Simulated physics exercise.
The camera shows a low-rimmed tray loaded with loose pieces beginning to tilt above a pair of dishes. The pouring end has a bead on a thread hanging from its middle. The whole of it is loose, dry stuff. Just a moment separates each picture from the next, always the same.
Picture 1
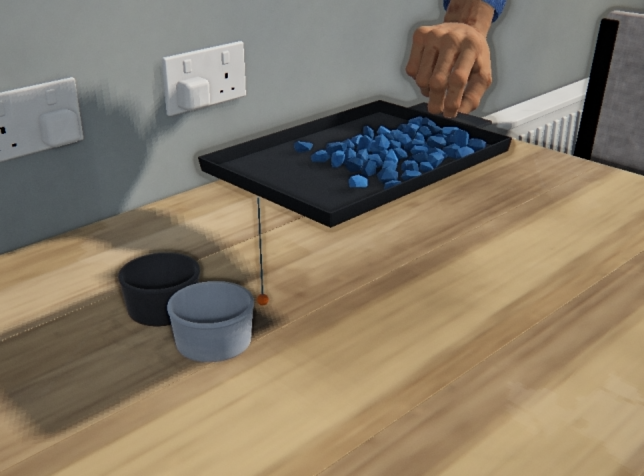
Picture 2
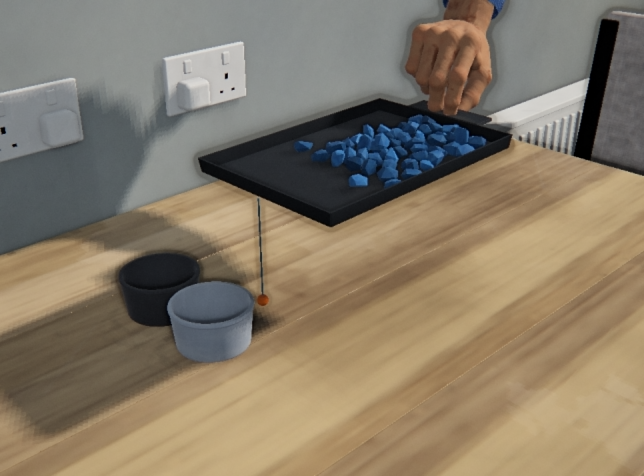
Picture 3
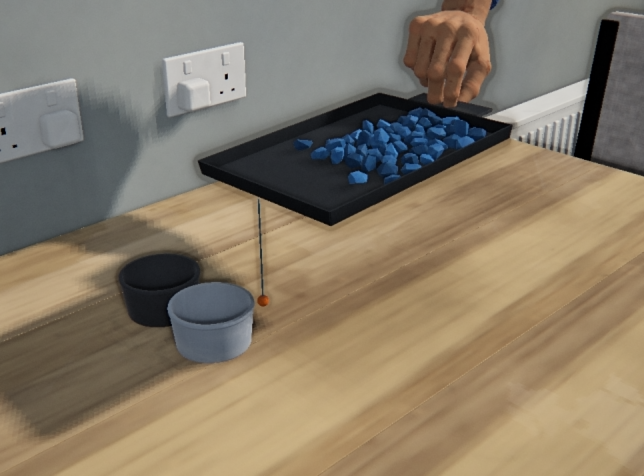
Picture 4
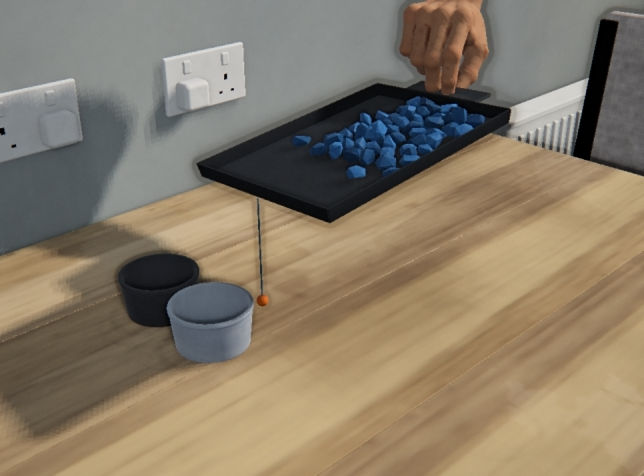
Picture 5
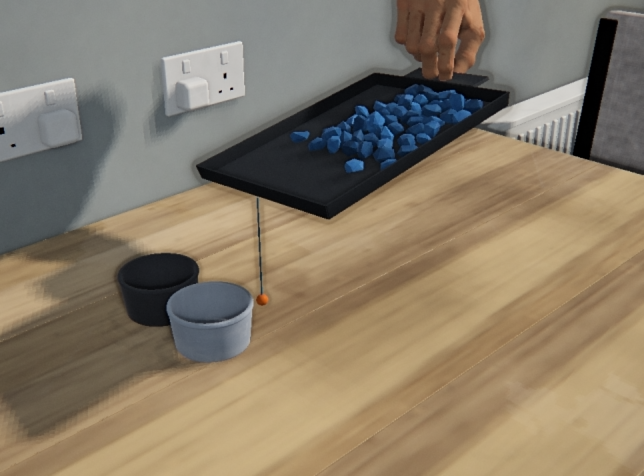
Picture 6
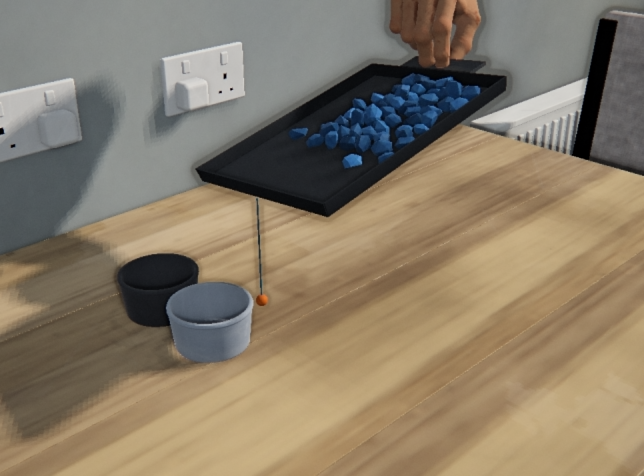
A hand at the upper right grips a black, low-rimmed tray of loose blue stones, slowly raising its far end so the tray tilts slightly toward the dishes. Below its near end, where an orange bead hangs on a thread, a black dish and a grey one sit at left. The fixed, raised view shows a wooden worktop, grey wall, white sockets and radiator.
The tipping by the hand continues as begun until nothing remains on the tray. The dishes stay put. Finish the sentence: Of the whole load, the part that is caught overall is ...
... more than half of it.
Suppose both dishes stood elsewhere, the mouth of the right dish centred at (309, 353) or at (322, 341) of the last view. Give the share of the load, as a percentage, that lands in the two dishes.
Roughly 20% on the first try and 10% on the second.
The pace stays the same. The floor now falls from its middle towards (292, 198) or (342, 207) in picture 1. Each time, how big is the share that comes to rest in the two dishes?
Roughly 10 % in the first case and 0 % in the second.
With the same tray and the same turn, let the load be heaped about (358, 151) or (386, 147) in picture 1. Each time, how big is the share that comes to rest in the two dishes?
The first start gives 80 percent and the second 70 percent.
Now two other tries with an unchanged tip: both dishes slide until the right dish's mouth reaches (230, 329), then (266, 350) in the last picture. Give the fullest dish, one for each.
One: The left-side dish. Two: The left-side dish.
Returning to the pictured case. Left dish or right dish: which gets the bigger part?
The one to the right.
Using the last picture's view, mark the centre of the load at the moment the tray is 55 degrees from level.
Around (246, 151).
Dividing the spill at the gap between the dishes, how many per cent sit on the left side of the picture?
Left share: Close to 40 %.
Shortly afterwards, tray tipped steeply; all but a few on the tray; a little in the air.
Next, tray tipped right over; near two thirds on the tray; near a quarter in the right dish; only a few in the left dish; a little outside both; a little in the air.
Some moments later, tray tipped past a quarter turn; near two thirds in the right dish; a little in the left dish; near a quarter outside both.
In the end, tray tipped past a quarter turn; near two thirds in the right dish; a little in the left dish; near a quarter outside both.
